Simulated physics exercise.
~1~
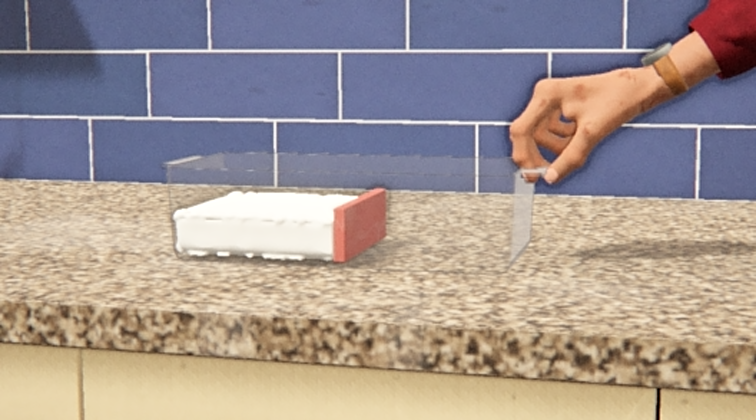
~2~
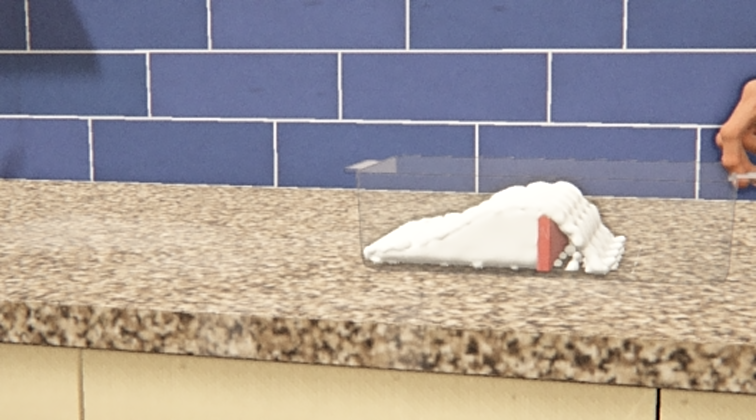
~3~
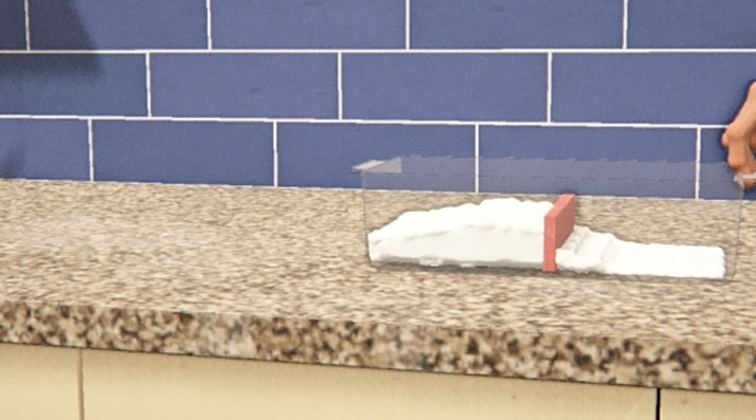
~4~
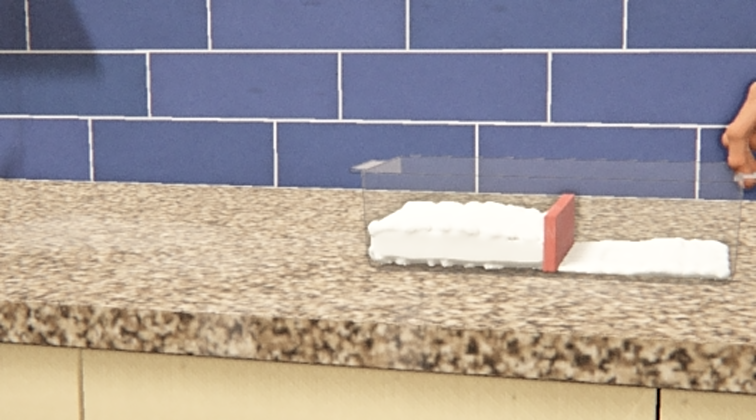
At first, a clear, open oblong tub rests on a speckled countertop in front of blue tiles, with white milk filling the part to the left of a red divider and a hand holding the tub's right end. The hand pulls the tub to the right, carrying the divider and milk along. The milk heaps up against the divider and surges over its top into the empty right part. With the tub at rest, the spilled milk spreads toward the right end. Finally, most of the milk lies left of the divider, with a shallower layer on the right.
